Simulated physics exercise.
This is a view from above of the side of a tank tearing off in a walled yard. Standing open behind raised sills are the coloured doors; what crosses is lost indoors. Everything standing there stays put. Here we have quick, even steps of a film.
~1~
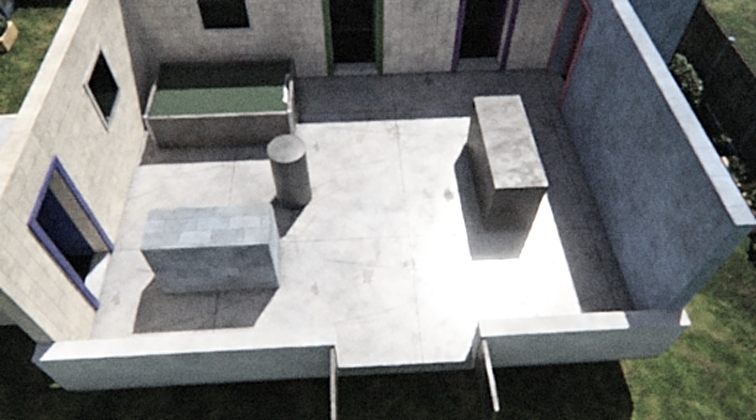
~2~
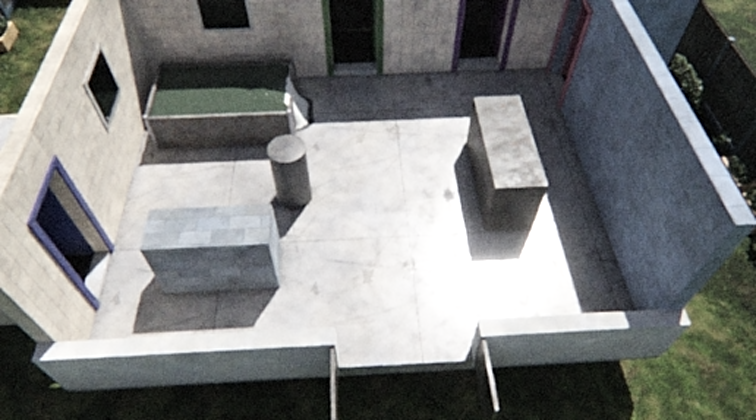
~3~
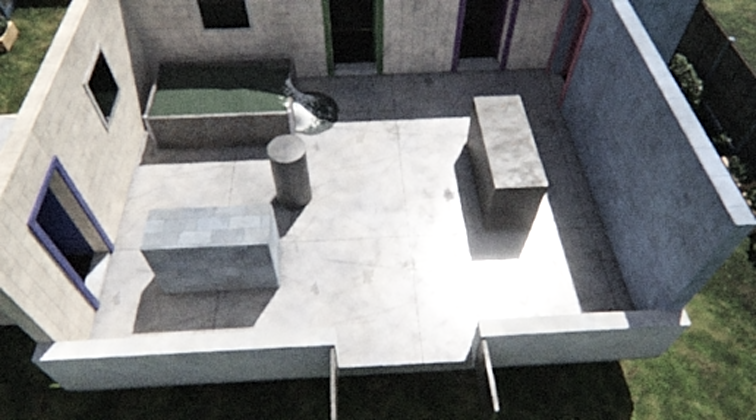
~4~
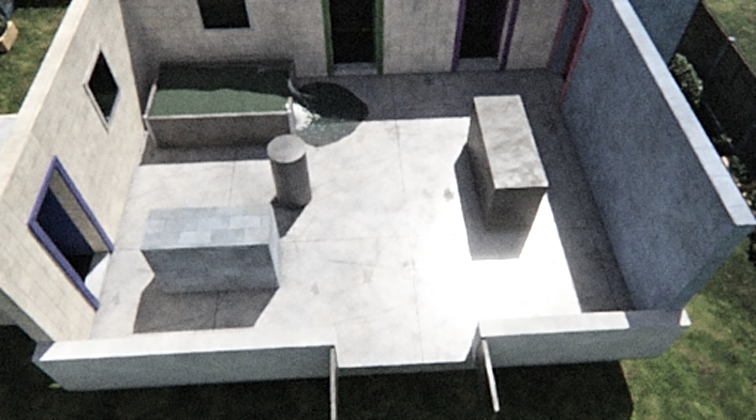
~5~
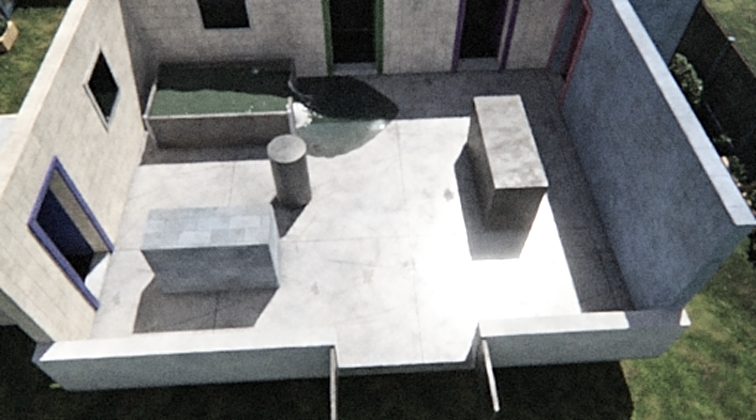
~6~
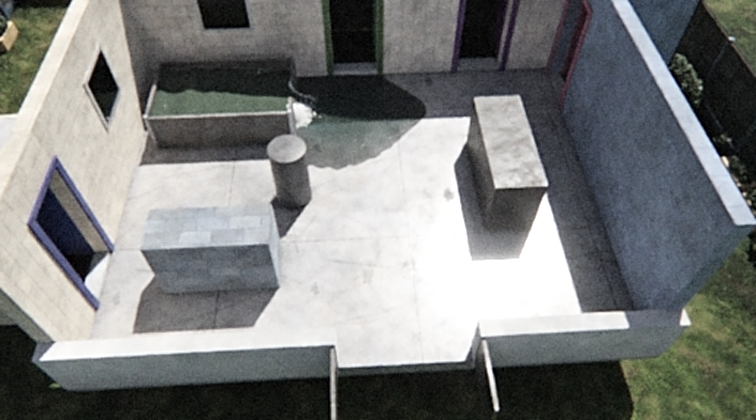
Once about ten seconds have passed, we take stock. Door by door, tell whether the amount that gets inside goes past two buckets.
Door by door: The pink door goes past two buckets, the purple door stays at two buckets or less, the blue door stays at two buckets or less, the green door stays at two buckets or less.
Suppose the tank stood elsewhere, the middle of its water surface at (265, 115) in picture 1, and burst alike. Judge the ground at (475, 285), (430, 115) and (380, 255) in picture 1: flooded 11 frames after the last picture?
In the order asked: Reached by the flood, reached by the flood, not reached.
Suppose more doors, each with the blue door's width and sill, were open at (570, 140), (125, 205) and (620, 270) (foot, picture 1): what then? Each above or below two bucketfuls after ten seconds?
In order: Exceeds it, falls short, falls short.
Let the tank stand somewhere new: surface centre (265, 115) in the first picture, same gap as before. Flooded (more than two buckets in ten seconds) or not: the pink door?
Pink door: Past the limit.
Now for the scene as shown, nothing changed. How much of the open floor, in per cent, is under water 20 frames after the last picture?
I reckon 45 per cent or so.
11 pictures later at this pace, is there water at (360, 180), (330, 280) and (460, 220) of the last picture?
The three points read soaked through, clear and soaked through.
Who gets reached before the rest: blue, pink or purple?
Call: The door marked purple.
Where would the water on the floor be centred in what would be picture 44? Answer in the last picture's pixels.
Estimate: (371, 146).
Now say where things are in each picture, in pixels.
The water tank at (223, 90) is whole and still, in the first picture.
Water pours out at (293, 106) and has run to (304, 99), in the second picture.
Water pours out at (293, 106) and has run to (335, 111), in the third picture.
The front is at (363, 116), out from the gap at (293, 106), in the fourth picture.
Water pours out at (293, 106) and has run to (393, 113), in the fifth picture.
Water pours out at (293, 105) and has run to (421, 112), in the sixth picture.
A moment on, water covers 25 % of the floor; the pink door not reached, the purple door wet at the sill, nothing in, the blue door not reached, the green door wet at the sill, nothing in.
Next, water covers 35 % of the floor; the pink door under two buckets in, the purple door wet at the sill, nothing in, the blue door not reached, the green door under two buckets in.
Then, water covers 45 % of the floor; the pink door far over two buckets in, the purple door wet at the sill, nothing in, the blue door not reached, the green door under two buckets in.
Later, water covers 60 % of the floor; the pink door far over two buckets in, the purple door wet at the sill, nothing in, the blue door not reached, the green door under two buckets in.
In the end, water covers 60 % of the floor; the pink door far over two buckets in, the purple door wet at the sill, nothing in, the blue door not reached, the green door under two buckets in.
